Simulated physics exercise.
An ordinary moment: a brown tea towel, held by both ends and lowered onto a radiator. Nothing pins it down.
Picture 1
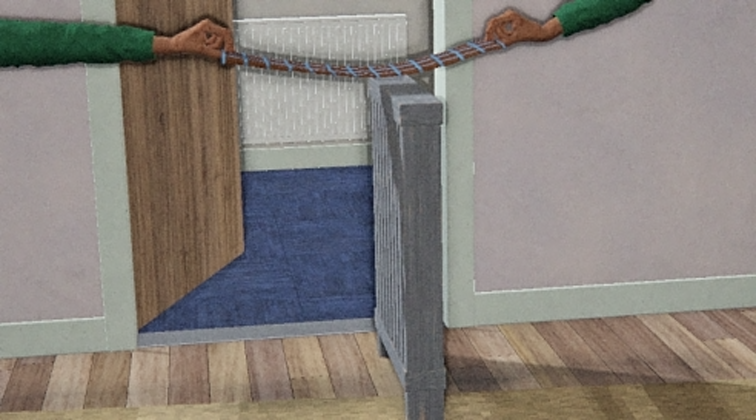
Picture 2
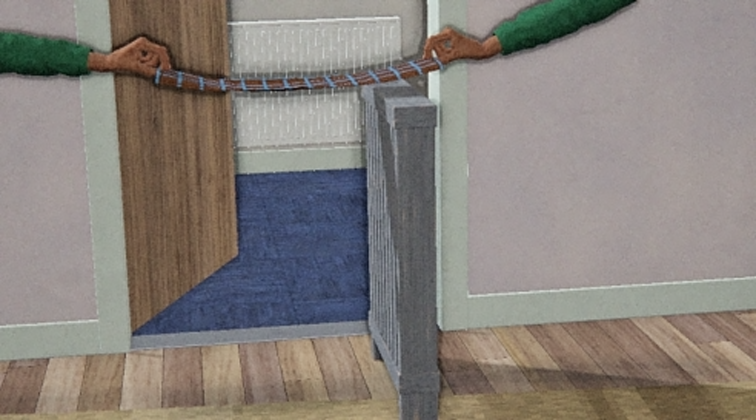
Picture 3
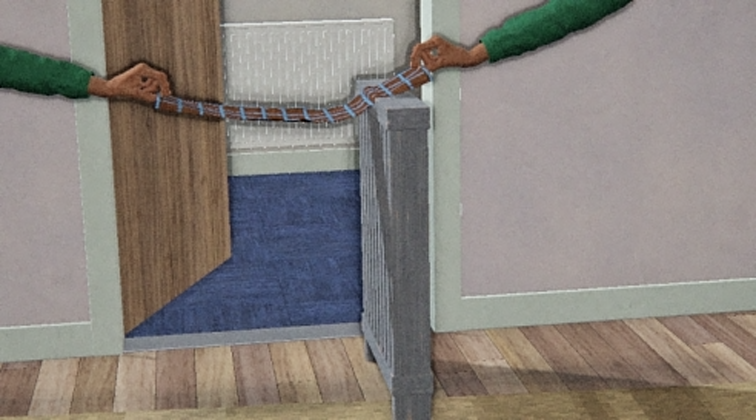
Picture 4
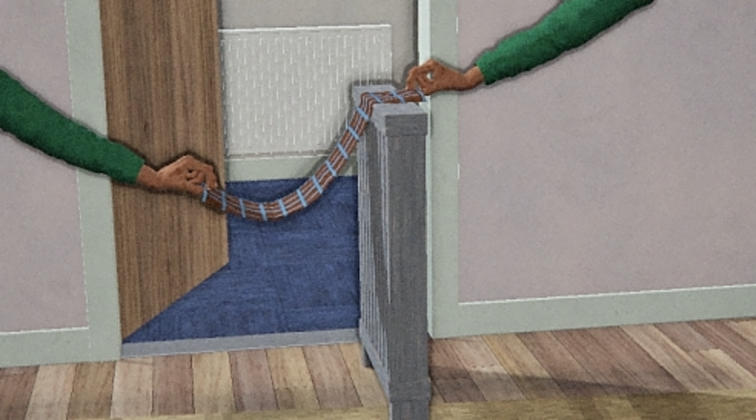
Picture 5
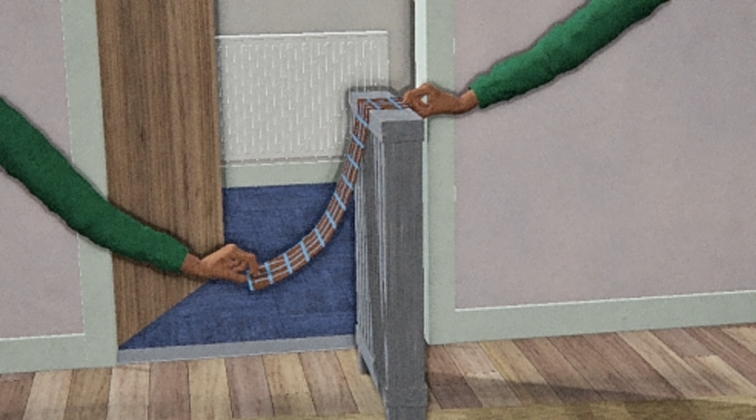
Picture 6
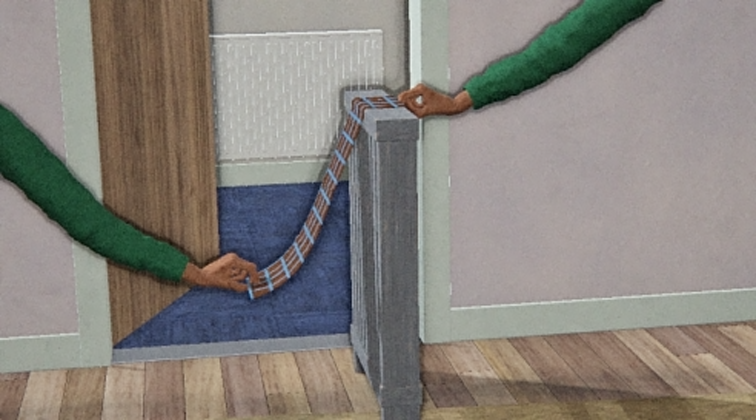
A brown tea towel crossed with pale blue lines, held at both ends by two hands in green sleeves, lowers onto a grey radiator; the left hand then draws its end farther down while the right stays near the top.
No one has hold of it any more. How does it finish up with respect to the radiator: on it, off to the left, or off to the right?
It finishes off to the left.
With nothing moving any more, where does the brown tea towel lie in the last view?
(333, 404), more or less.
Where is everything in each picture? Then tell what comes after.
In the first frame, left end (228, 64); right end (502, 49); top of the radiator (422, 108).
In the second frame, left end (161, 84); right end (439, 70).
In the third frame, left end (162, 109); right end (429, 82); top of the radiator (409, 112).
In the fourth frame, left end (208, 203); right end (421, 102).
In the fifth frame, left end (257, 290); right end (416, 117).
In the sixth frame, left end (257, 297); right end (411, 117); far more of it on the left.
Then, 0.24 s later than the last view, tea towel sliding left.
Then, 0.46 s later than the last view, tea towel clear of the top and falling near (329, 361).
Then, 0.66 s later than the last view, tea towel in a heap on the floor near (333, 403).
Finally, tea towel in a heap on the floor near (333, 403). The brown tea towel slips off to the left.
